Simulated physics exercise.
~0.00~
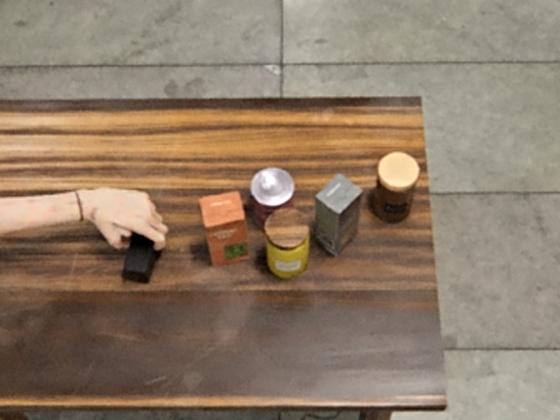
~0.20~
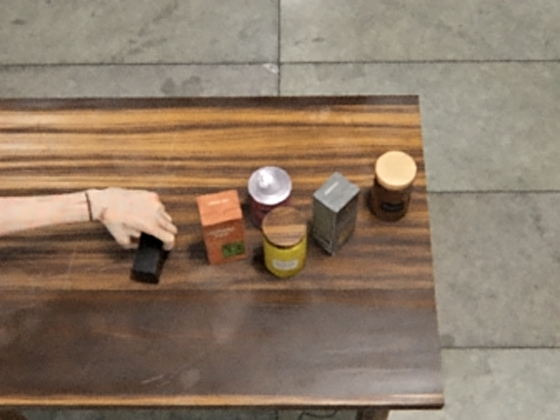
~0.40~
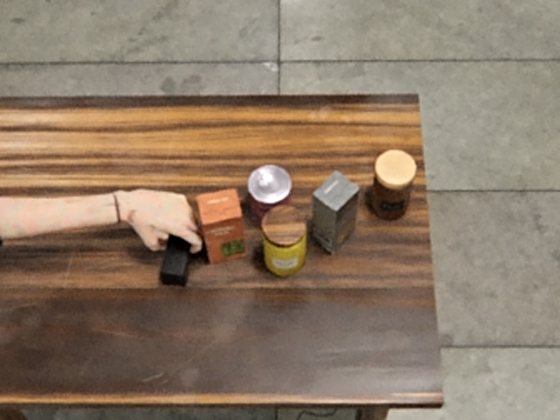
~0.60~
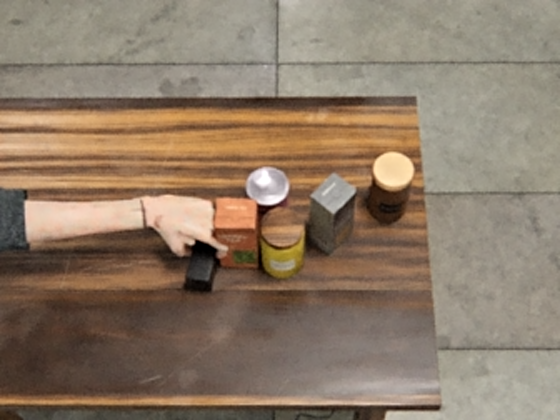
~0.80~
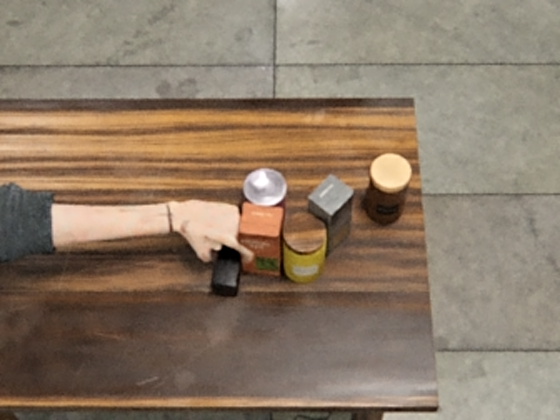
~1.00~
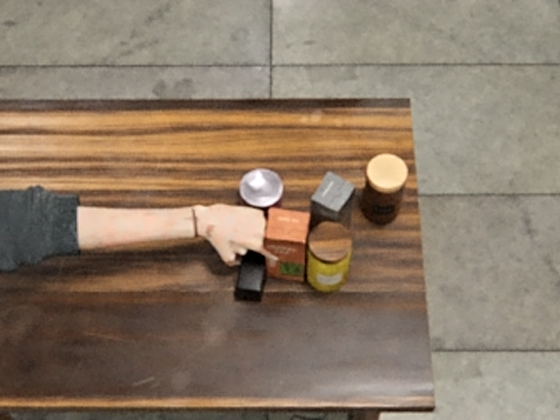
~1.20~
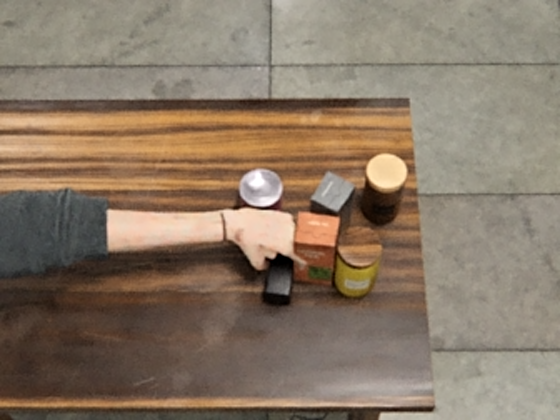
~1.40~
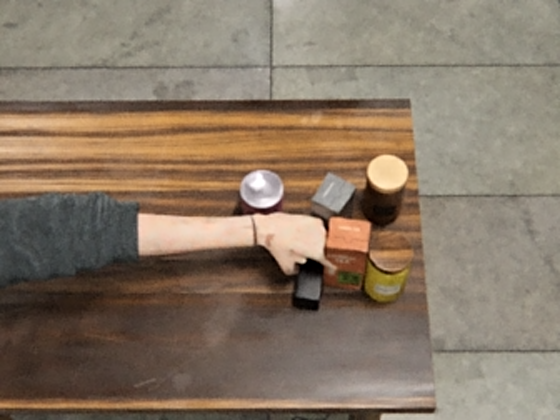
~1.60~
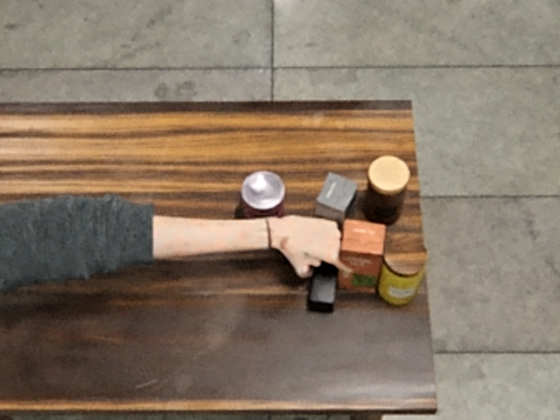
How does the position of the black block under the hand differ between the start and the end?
At the start the black block is well to the left of the group of containers. By the end it is much farther right and slightly nearer the front of the table, up against the orange carton and below the grey carton.
